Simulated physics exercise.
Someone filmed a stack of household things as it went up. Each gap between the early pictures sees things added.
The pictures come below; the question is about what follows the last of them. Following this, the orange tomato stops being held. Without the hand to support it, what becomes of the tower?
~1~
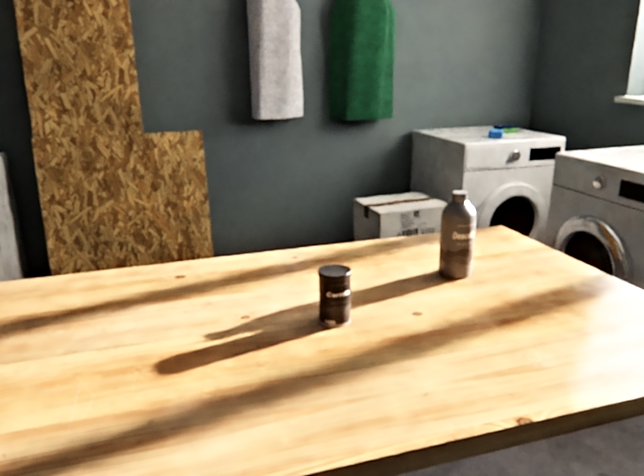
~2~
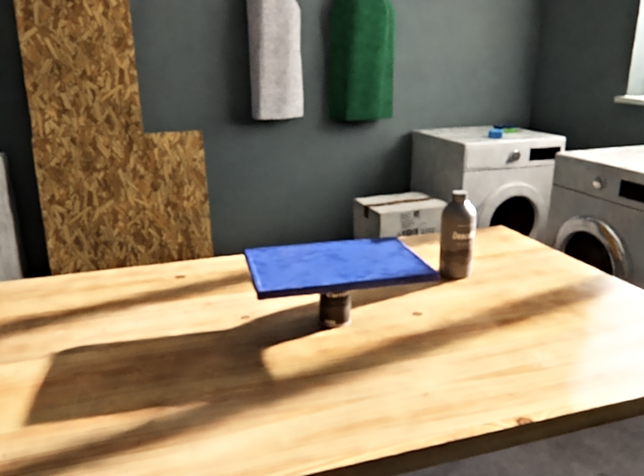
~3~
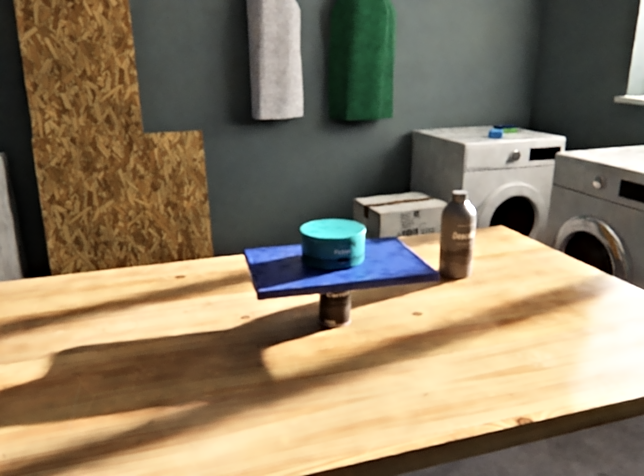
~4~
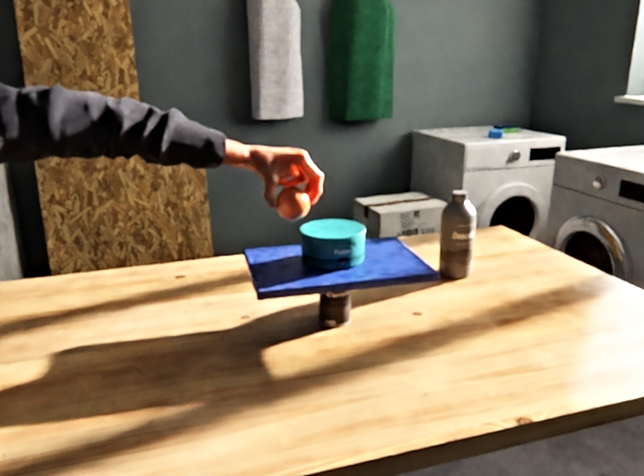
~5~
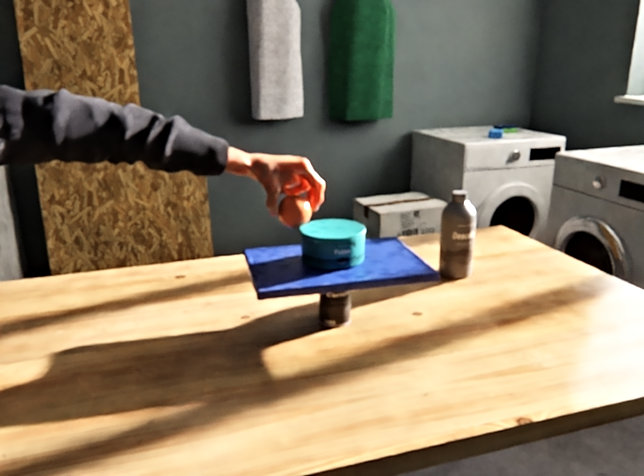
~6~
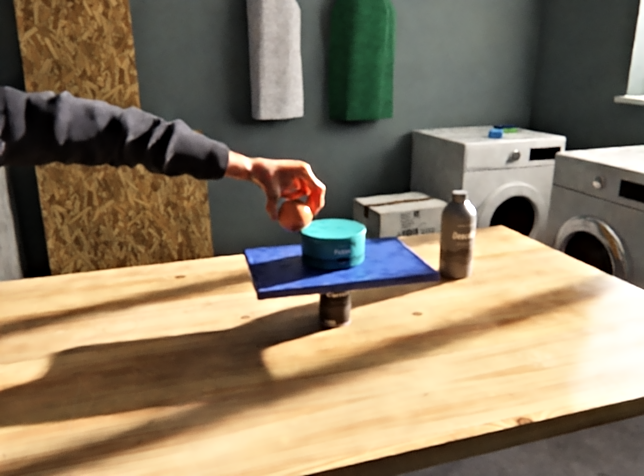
The tower collapses.
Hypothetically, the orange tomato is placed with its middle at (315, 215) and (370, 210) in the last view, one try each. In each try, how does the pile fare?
Well, the first time it stays steady, and the second time it falls over.
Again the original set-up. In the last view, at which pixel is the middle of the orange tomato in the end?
It ends near (274, 250).
Then, 0.30 s later than the last frame, orange tomato now fallen.
Then, 0.60 s later than the last frame, nothing new.
When it is over, fallen, orange tomato; the other 4 as before. End places, in pixels of the last picture, orange tomato near (274, 250). The pile comes apart.
